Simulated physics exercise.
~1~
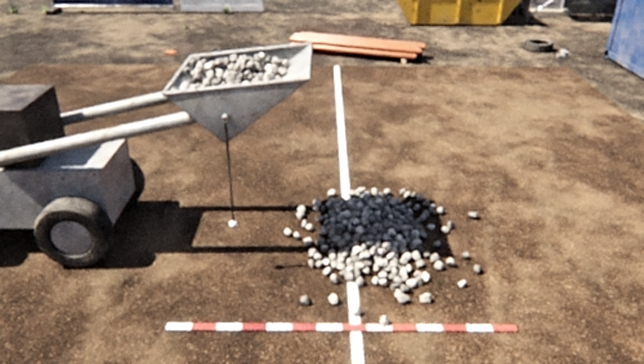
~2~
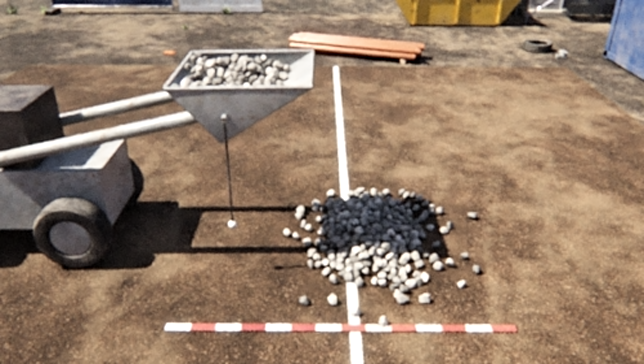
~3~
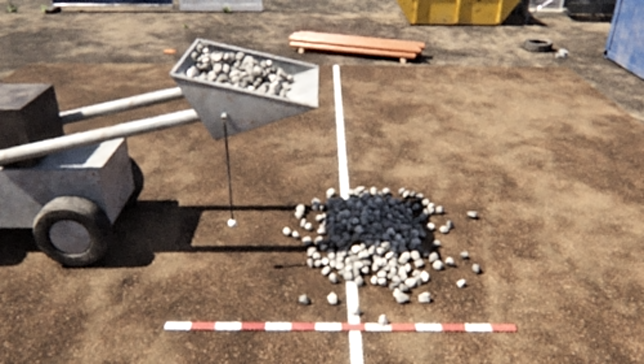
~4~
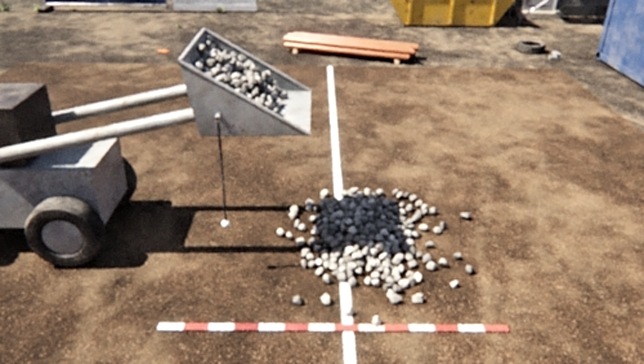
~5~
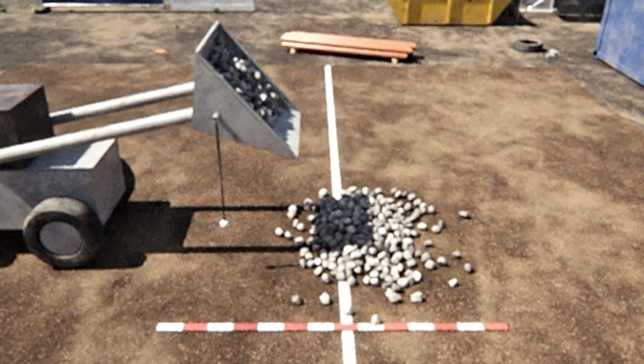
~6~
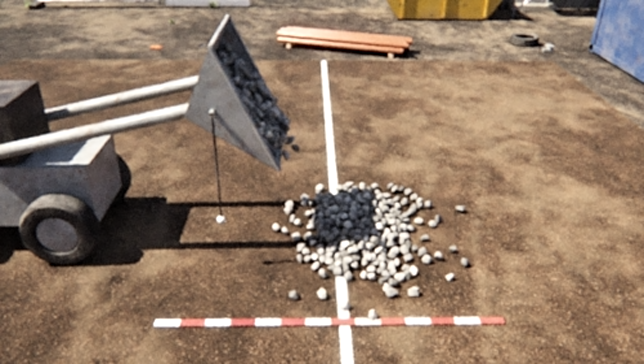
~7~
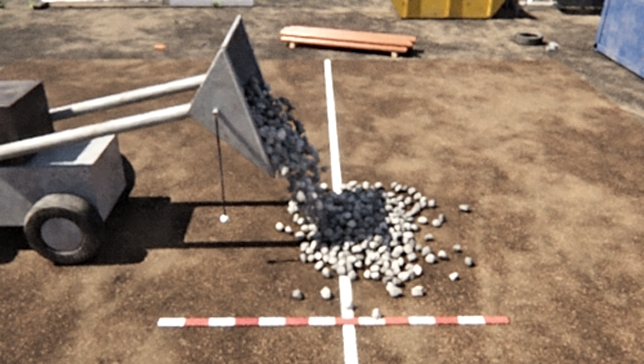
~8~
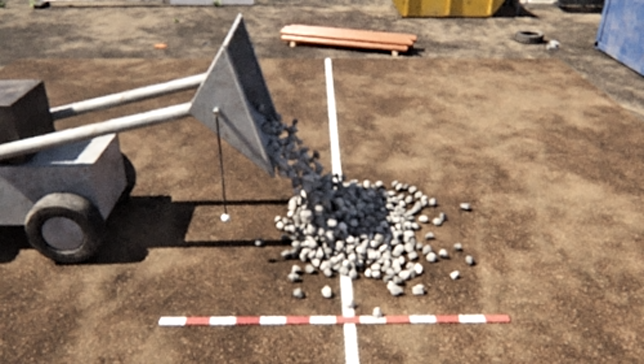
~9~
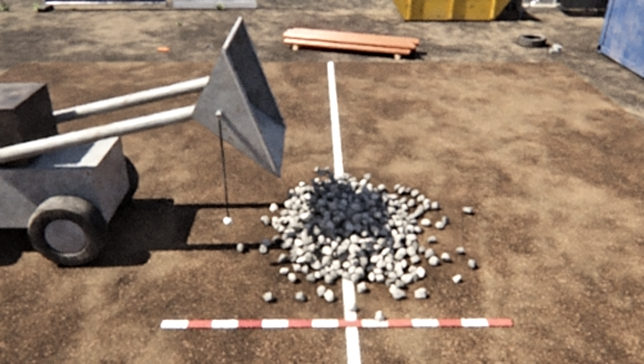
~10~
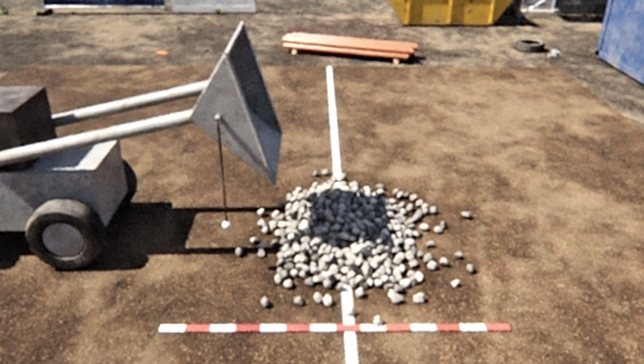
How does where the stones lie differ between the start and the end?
At the start some of the stones are up in the bucket and the rest lie in a pile on the ground. By the end they are all on the ground in one larger pile across the white line, lower and further right overall.
